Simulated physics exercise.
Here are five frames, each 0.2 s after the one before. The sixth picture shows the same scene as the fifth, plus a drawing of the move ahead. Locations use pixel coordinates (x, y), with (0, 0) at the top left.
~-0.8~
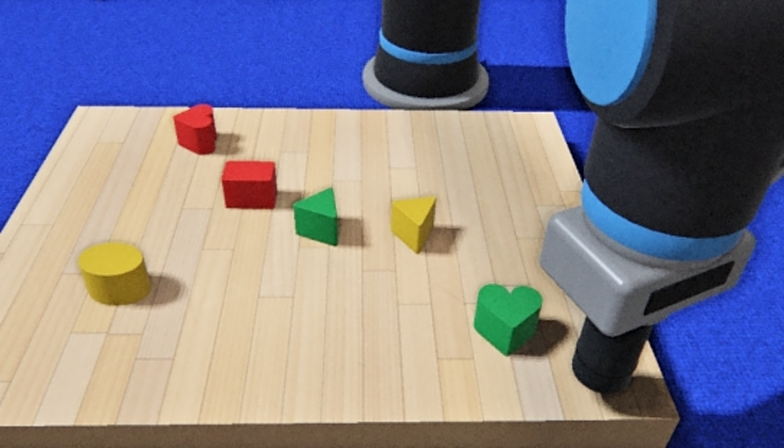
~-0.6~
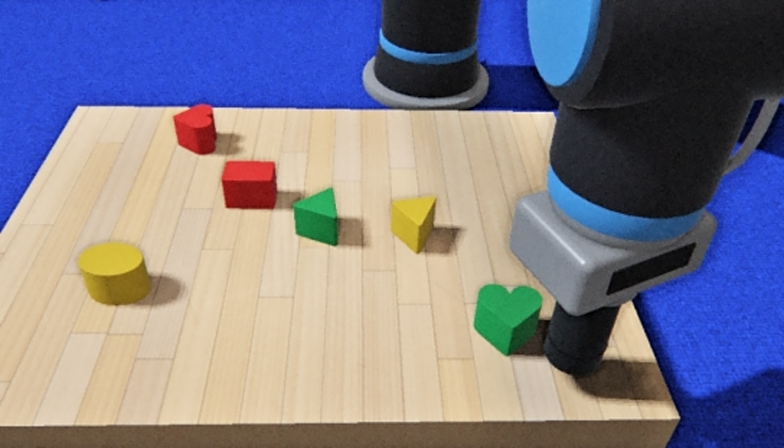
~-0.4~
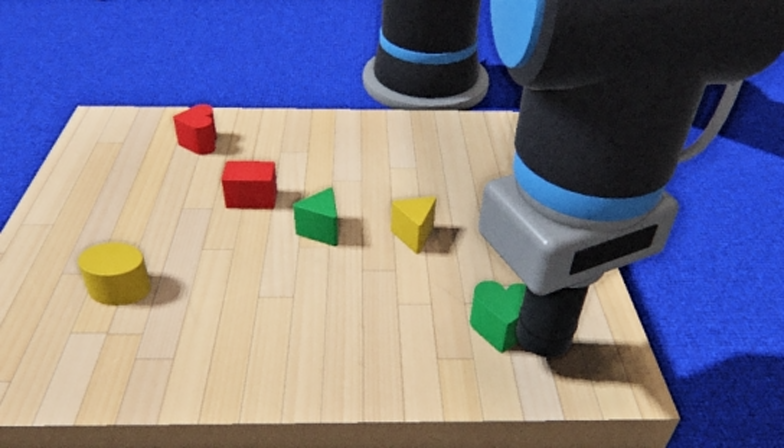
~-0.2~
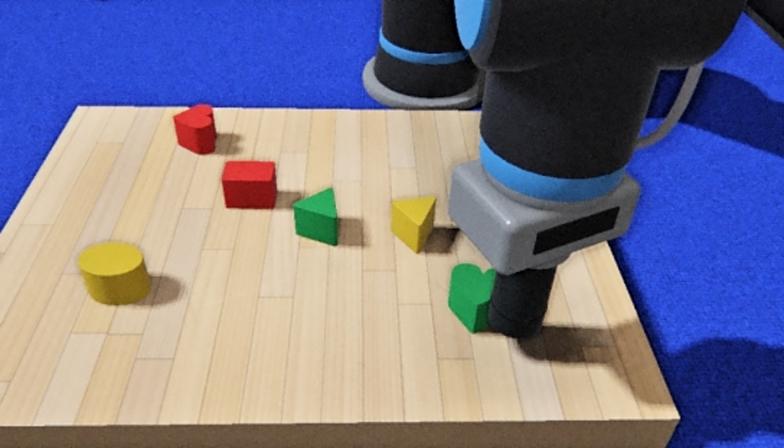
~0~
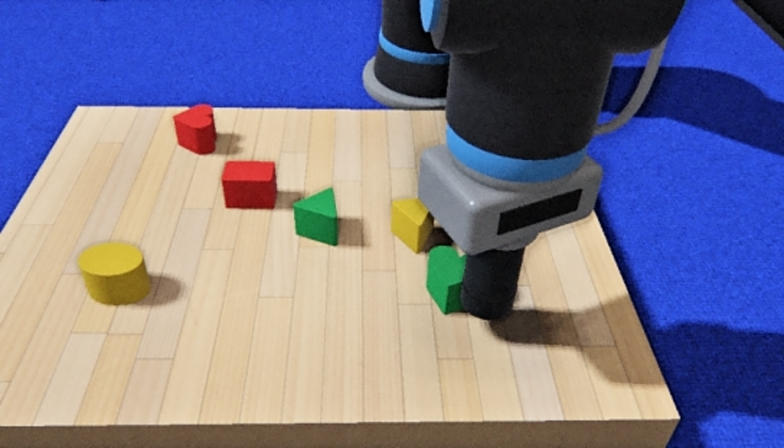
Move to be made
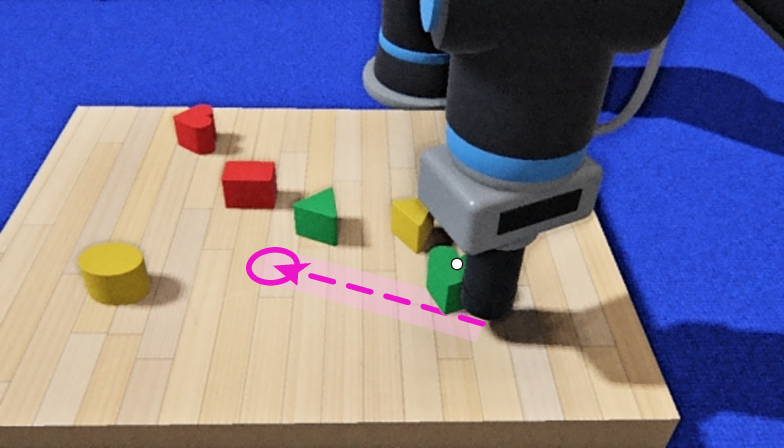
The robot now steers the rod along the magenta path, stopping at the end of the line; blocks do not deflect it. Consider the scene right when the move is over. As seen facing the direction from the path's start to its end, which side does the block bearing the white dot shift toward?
It's pushed right.
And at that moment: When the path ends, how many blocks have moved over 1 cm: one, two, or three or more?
Moved: 1.
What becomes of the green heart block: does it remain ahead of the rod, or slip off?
My guess is it ends up beside or behind the rod.
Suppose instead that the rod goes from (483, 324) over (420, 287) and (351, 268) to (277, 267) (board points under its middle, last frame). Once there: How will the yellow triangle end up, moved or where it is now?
It gets pushed out of place.
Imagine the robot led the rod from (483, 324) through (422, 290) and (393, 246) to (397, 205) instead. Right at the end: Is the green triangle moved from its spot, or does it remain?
The green triangle will stay where it stands.
Path on the board, in a line from (483, 324) to (273, 266); the dot is on the green heart block.
On the path given first. One third of the way, rod at (409, 281); yellow triangle at (416, 204); green heart block at (417, 240), turned 45° clockwise.
Two thirds of the way, rod at (337, 262); yellow triangle at (416, 204); green heart block at (415, 239), turned 50° clockwise.
At the end, rod at (271, 245); green triangle in place; yellow triangle at (416, 204); green heart block at (415, 239), turned 50° clockwise.
